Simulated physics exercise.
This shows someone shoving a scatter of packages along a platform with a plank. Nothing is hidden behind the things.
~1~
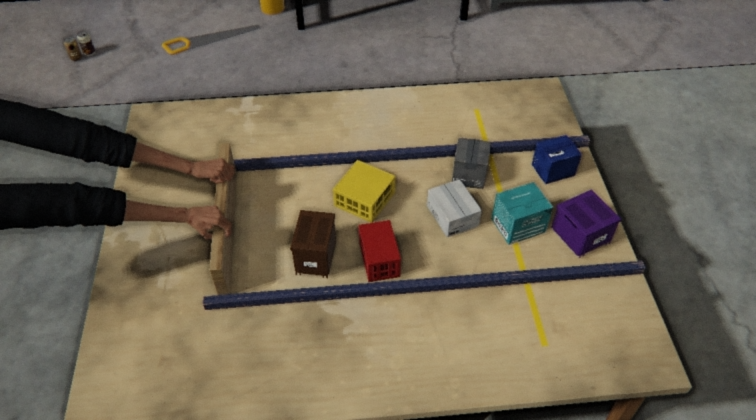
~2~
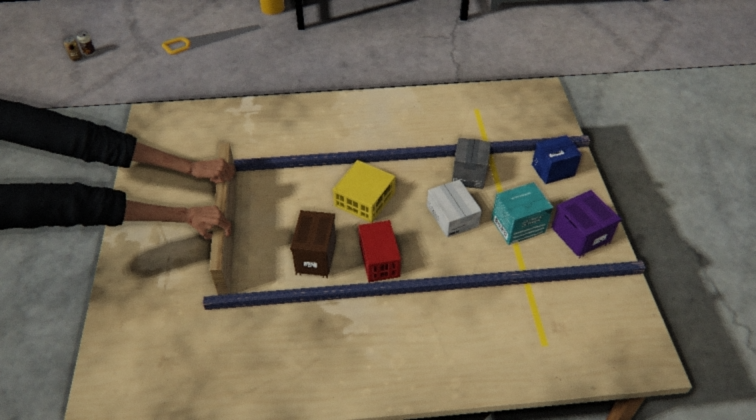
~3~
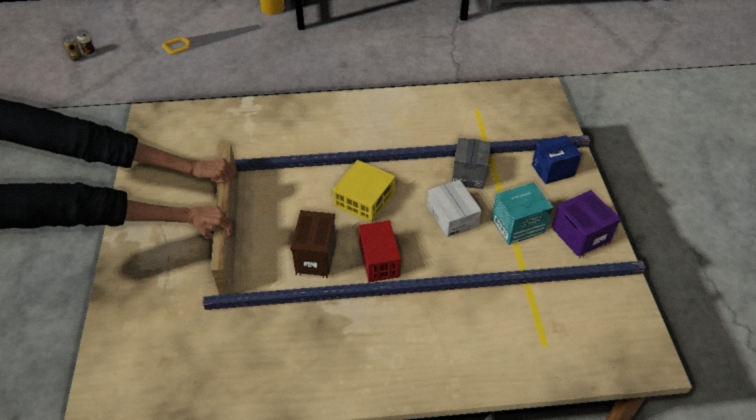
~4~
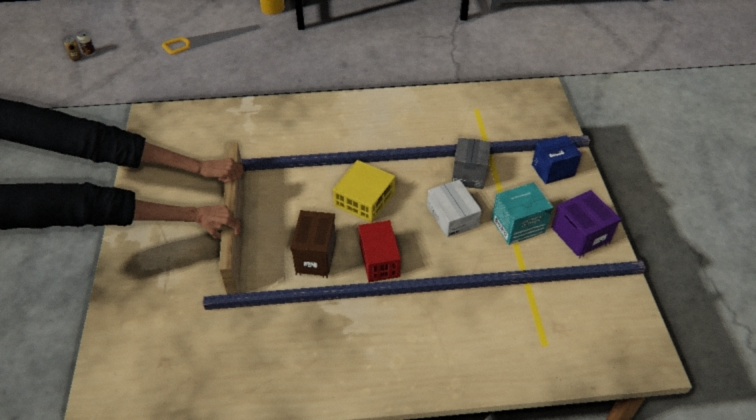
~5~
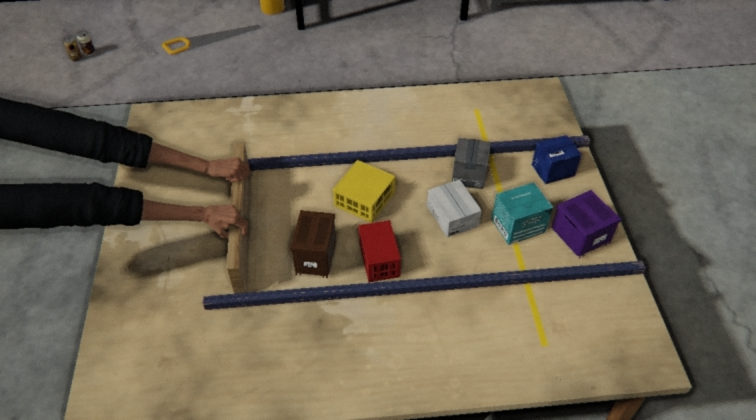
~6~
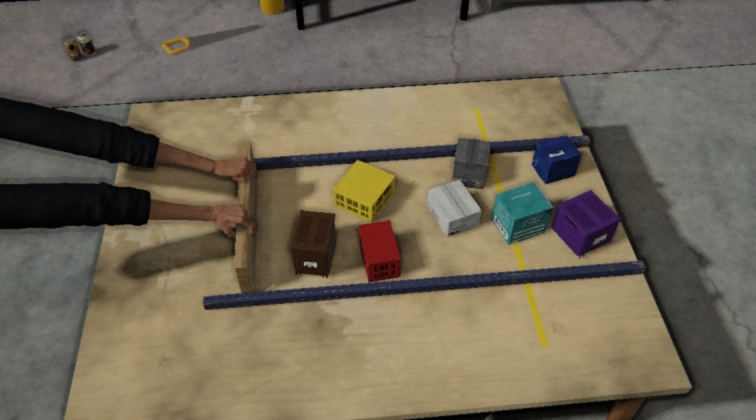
At first, two hands hold an upright plank at the left end of a wooden table, with eight colored boxes scattered between two dark rails. The hands then push the plank slightly to the right, closer to the brown box, while all the boxes stay still.
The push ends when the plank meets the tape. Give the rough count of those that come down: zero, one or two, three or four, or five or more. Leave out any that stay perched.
The number that fall off is one or two.
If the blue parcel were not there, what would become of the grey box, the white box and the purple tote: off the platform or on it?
The grey box does not fall; the white box does not fall; the purple tote falls.
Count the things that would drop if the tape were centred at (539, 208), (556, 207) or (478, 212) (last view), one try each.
It would be 3, 4 and 0.
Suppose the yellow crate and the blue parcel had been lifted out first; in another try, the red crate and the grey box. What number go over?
First 0, then 1.
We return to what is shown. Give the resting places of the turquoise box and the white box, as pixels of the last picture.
First (597, 209), then (553, 197).
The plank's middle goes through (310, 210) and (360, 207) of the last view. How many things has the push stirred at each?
First 1, then 3.
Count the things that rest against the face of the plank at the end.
In contact: 2.
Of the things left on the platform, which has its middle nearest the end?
That is the blue parcel.
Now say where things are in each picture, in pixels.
In the first picture, purple tote (585, 224); blue parcel (556, 159); turquoise box (521, 213); plank (225, 217); tape (506, 210).
In the second picture, blue parcel (556, 160); red crate (379, 251).
In the third picture, turquoise box (521, 214); yellow crate (365, 191).
In the fourth picture, purple tote (584, 224); brown tote (315, 244).
In the fifth picture, blue parcel (556, 160); grey box (471, 163).
In the sixth picture, purple tote (584, 224); blue parcel (556, 160); turquoise box (521, 214); plank (247, 215); tape (506, 210).
Soon after, none off yet; purple tote at rest near (584, 224); blue parcel at rest near (556, 160); turquoise box at rest near (521, 214).
By the end, the number that fall off is one or two; fallen, purple tote.
